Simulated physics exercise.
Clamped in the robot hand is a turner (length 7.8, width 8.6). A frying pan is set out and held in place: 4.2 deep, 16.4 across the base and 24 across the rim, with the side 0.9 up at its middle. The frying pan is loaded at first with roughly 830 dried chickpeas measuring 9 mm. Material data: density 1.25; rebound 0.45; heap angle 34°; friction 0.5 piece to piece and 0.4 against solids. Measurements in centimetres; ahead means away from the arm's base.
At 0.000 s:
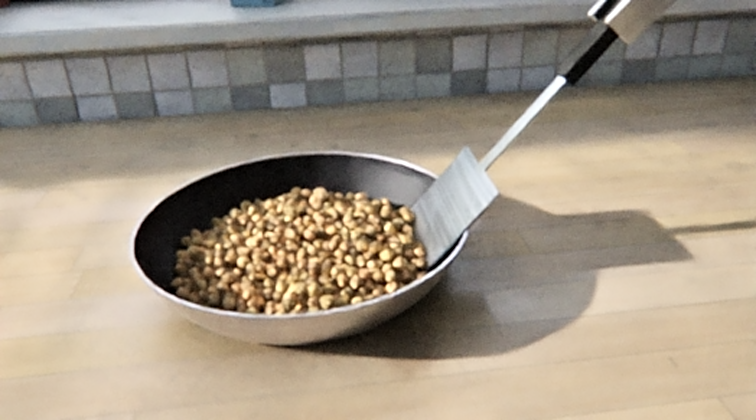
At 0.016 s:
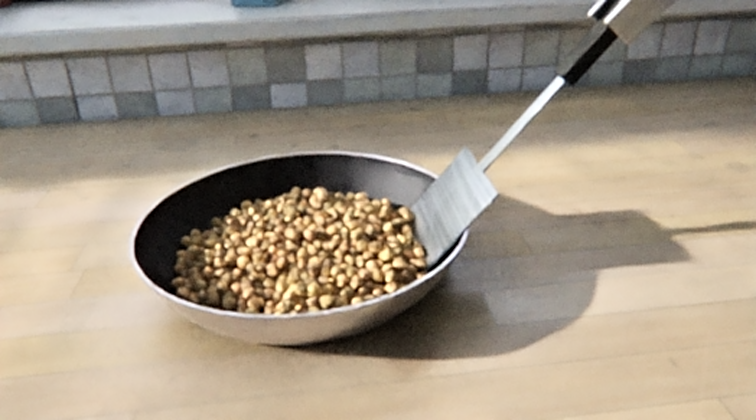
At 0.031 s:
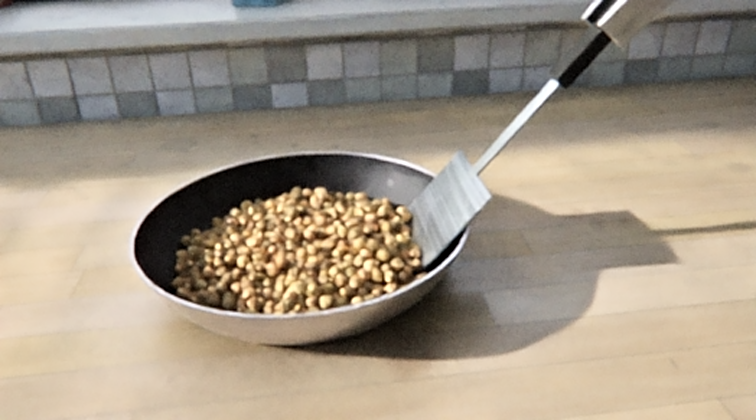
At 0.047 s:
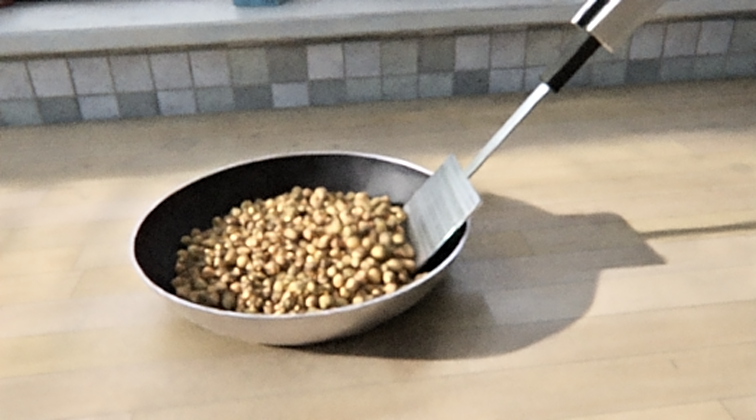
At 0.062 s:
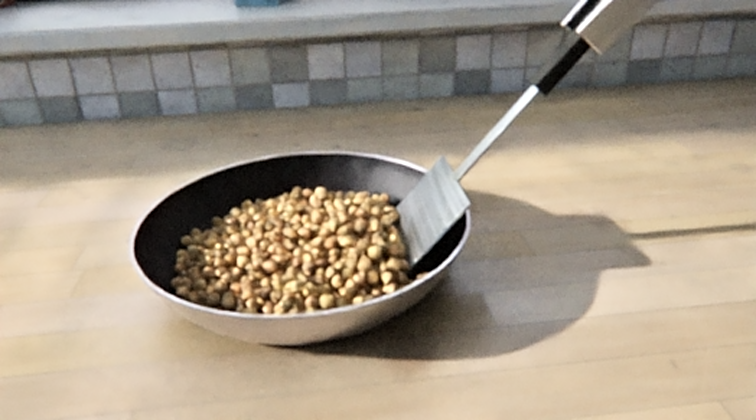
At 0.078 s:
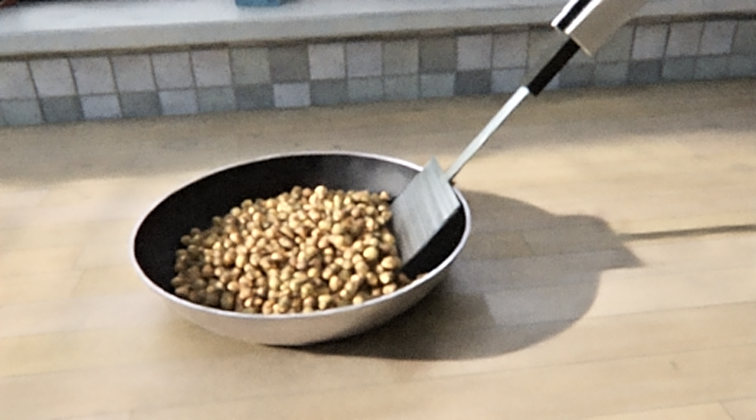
On a sunlit wooden counter, a metal turner slowly pushing left into a heap of dried chickpeas in a dark frying pan.
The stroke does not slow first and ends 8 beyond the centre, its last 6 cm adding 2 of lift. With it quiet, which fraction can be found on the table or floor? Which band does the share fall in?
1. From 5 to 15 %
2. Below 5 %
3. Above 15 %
1.
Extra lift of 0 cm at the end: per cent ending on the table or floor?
It comes to near 5 percent.
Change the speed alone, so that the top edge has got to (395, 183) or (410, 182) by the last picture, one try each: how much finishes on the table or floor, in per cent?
Near 30 per cent in the first try and near 25 per cent in the second.
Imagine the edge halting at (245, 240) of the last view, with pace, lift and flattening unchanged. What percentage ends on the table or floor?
Some 0 per cent.
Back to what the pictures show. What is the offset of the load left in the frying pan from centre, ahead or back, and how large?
Offset forward: Around 4.0 cm.
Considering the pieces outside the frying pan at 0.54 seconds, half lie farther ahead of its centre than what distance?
About 14 cm.
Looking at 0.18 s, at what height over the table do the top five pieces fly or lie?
I'd say close to 6 cm on average.
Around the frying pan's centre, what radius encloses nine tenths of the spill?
Around 20 centimetres.
After 0.18 s, sloping 49°, highest piece 15 above the table; 832 in the frying pan, 1 on the blade or in flight.
After 0.29 s, sloping 49°, highest piece 15 above the table; 832 in the frying pan, 1 on the blade or in flight.
After 0.54 s, sloping 49°, highest piece 6 above the table; 767 in the frying pan, 59 on the table or floor, 7 on the blade or in flight.
After 1.59 s, sloping 49°, highest piece 5 above the table; 767 in the frying pan, 66 on the table or floor.
In the end, 767 in the frying pan, 66 on the table or floor. That is 8 % on the table or floor.
